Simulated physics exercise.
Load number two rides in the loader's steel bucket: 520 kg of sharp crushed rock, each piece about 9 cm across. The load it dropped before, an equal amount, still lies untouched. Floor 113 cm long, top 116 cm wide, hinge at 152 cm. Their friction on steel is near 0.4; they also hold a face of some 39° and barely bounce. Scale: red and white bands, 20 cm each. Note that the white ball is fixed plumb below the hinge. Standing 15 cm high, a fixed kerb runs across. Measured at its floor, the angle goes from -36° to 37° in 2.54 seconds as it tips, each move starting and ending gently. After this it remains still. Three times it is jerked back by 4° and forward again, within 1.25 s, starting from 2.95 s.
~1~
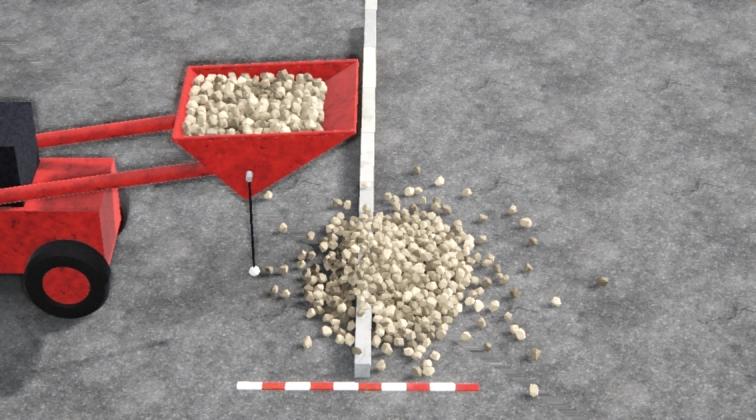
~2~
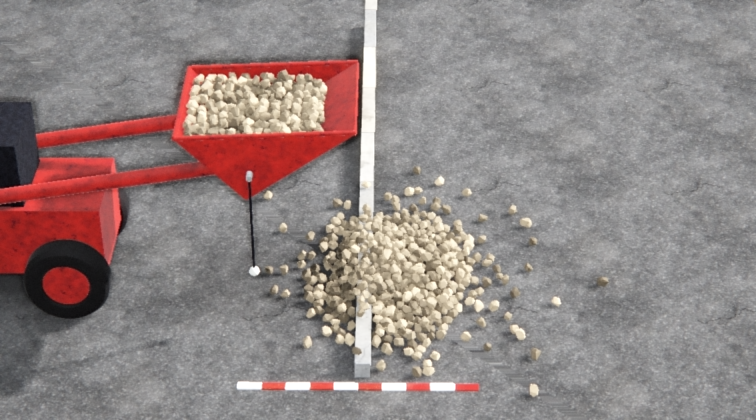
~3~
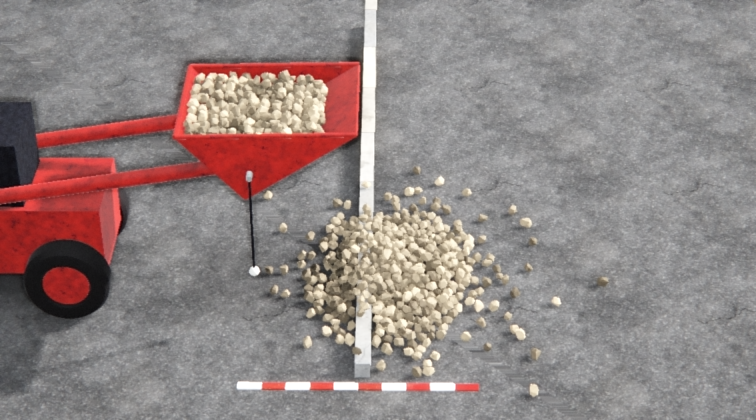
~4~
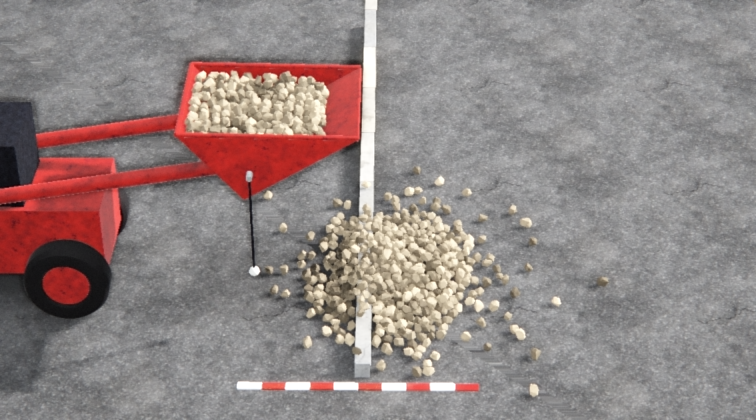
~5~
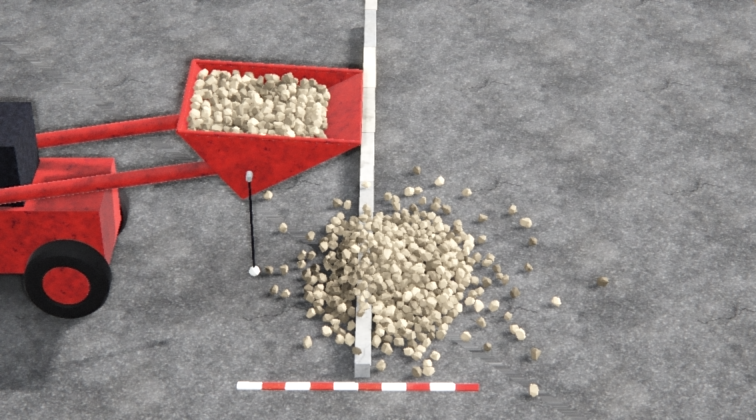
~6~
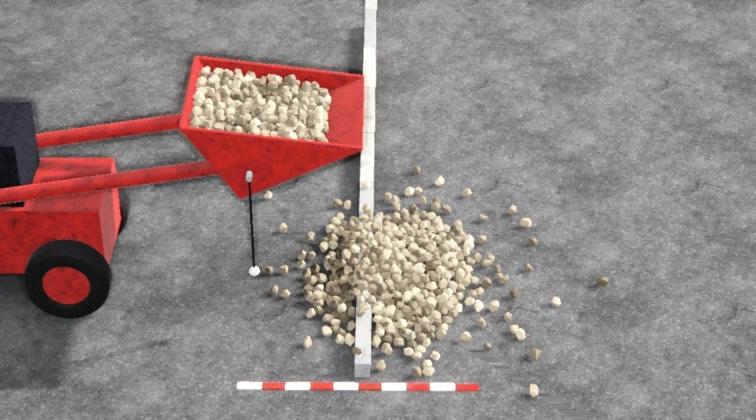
On grey, rough ground, a red loader holds a bucket of pale stones beside a scattered heap lying across a white kerb; the bucket slowly tilts slightly, its right edge lowering, while the heap stays still.
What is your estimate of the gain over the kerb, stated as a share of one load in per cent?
My estimate is 68 per cent of one load.
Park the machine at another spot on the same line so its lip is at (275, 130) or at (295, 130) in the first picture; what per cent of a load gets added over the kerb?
I'd guess close to 0 per cent first and close to 5 per cent second.
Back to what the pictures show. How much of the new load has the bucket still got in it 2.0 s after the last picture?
Close to 40 per cent of the load.
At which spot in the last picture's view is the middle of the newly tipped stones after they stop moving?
Near (389, 258).
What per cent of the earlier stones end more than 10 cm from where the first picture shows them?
Estimate: 5 %, roughly.
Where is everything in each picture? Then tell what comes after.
The first picture shows lip at (355, 132), floor tilted -36°, highest stones at (272, 86). The earlier load is highest near (382, 265), 27 cm above ground level, 25 % on this side of the kerb, 75 % over the kerb.
In the second picture, the bucket is at -36°, its lip at (356, 133); the top of the load is at (273, 86).
The third picture shows lip at (357, 135), floor tilted -34°, highest stones at (256, 86).
The fourth picture shows lip at (358, 138), floor tilted -32°, highest stones at (217, 86).
The fifth picture shows lip at (360, 143), floor tilted -29°, highest stones at (208, 85).
In the sixth picture, the bucket is at -26°, its lip at (362, 149); the top of the load is at (211, 83).
Then, 1.3 s after the last picture the floor is at 25°; in per cent of one load, 100 in the bucket, 25 on this side of the kerb, 75 over the kerb; the foremost stones are at (541, 281).
Then, 2.0 s after the last picture the floor is at 37°; in per cent of one load, 39 in the bucket, 58 on this side of the kerb, 103 over the kerb; the foremost stones are at (541, 281).
Then, 4.1 s after the last picture the floor is at 37°; in per cent of one load, 0 in the bucket, 57 on this side of the kerb, 143 over the kerb; the foremost stones are at (551, 276).
Then, 6.9 s after the last picture the floor is at 37°; in per cent of one load, 0 in the bucket, 57 on this side of the kerb, 143 over the kerb; the foremost stones are at (551, 276). Net gain over the kerb, 68.
